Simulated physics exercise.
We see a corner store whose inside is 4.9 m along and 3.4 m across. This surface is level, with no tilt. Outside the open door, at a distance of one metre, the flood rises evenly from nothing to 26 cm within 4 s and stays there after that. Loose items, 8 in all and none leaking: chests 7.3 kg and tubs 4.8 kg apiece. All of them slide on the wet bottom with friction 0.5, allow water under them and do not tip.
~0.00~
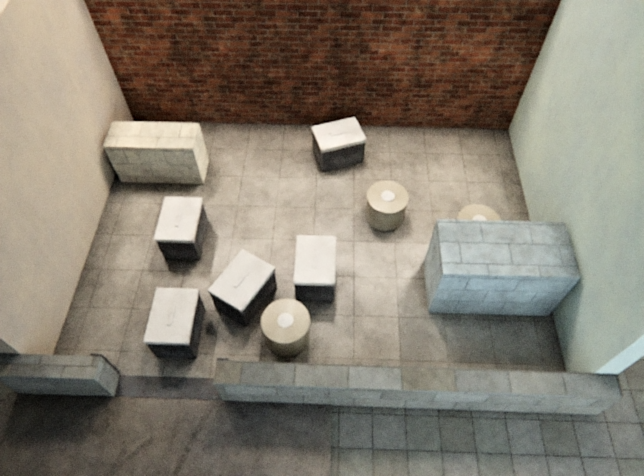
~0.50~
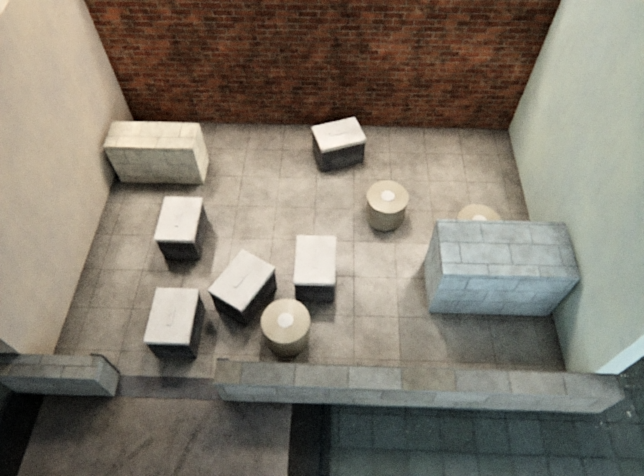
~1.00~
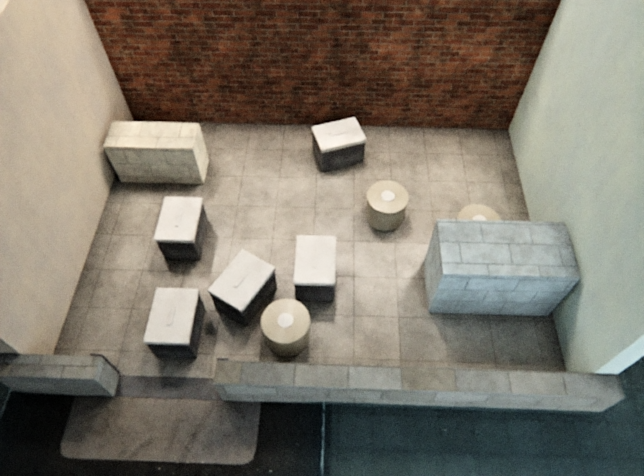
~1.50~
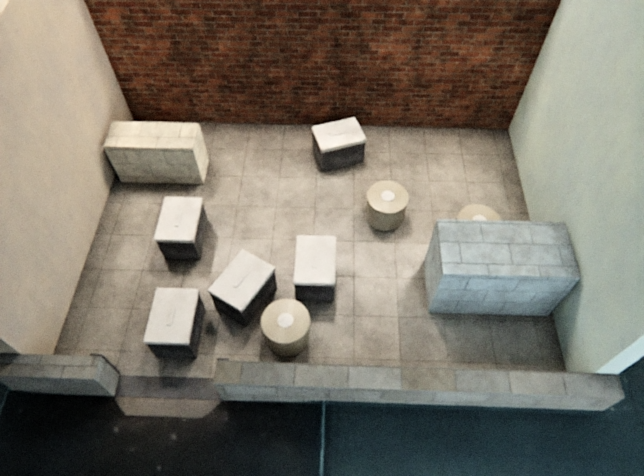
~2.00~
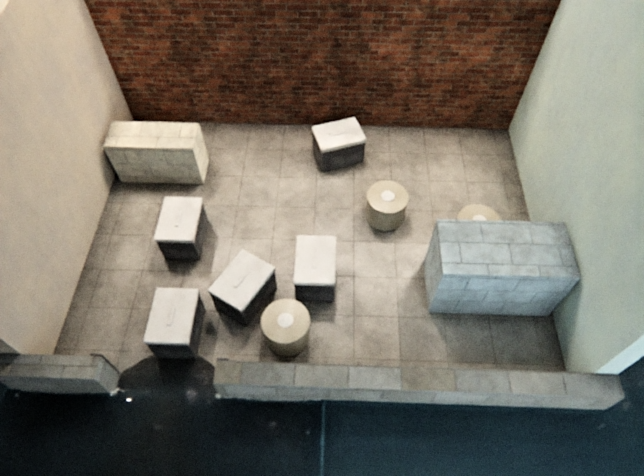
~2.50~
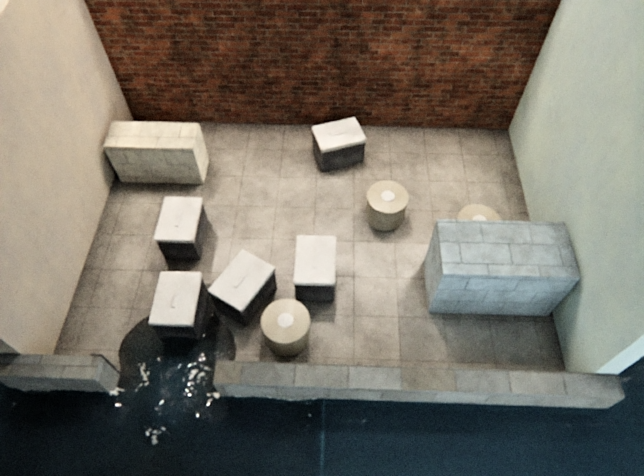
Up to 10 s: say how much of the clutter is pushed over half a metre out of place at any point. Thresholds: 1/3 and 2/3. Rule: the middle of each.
I'm guessing the result is some.
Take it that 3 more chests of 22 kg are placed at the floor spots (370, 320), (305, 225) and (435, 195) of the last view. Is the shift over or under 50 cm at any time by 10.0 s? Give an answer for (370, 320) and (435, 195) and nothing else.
First one stays within it, second one stays within it.
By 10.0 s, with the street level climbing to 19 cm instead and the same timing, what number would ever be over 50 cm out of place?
The answer would then be 4.
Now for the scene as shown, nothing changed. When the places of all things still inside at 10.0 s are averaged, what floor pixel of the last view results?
Somewhere near (416, 228).
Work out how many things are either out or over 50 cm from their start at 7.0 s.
Tally: 4.
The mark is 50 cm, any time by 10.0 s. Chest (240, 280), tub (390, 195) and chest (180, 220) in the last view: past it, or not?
Taking them in that order, the first is beyond the limit, the second within the limit and the third beyond the limit.
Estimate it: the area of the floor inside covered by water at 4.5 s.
At that time the wet patch spans about 7.0 m2.
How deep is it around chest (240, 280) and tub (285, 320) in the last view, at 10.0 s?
I'd put it at 9 cm and 2 cm respectively.
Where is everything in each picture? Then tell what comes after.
The first picture shows a chest at (172, 315) rests on the ground; a chest at (339, 133), on the bottom; water covers 0.0 m2; 0 of 8 have shifted.
The second picture shows a chest at (172, 315) rests on the ground; a chest at (339, 133), on the bottom; water covers 0.0 m2; 0 of 8 have shifted.
The third picture shows a chest at (172, 315) rests on the ground; a chest at (339, 133) rests on the ground; 0.0 m2 under water; 0 of 8 have shifted.
The fourth picture shows a chest at (172, 315) rests on the ground; a chest at (339, 133) rests on the ground; 0.0 m2 under water; 0 of 8 have shifted.
The fifth picture shows a chest at (172, 315), on the bottom; a chest at (339, 133), on the bottom; 0.1 m2 under water; 0 of 8 have shifted.
The sixth picture shows a chest at (176, 297) rests on the ground, 18 cm from its start; a chest at (339, 133), on the bottom; water covers 0.5 m2; 1 of 8 have shifted.
After 3.5 s 1 of 8 are over 50 cm from their spots; 0 afloat.
After 4.5 s 2 of 8 are over 50 cm from their spots; 1 afloat.
After 7.0 s 4 of 8 are over 50 cm from their spots; 4 afloat.
After 10.0 s 4 of 8 are over 50 cm from their spots, and 4 have been at some point; 6 afloat.
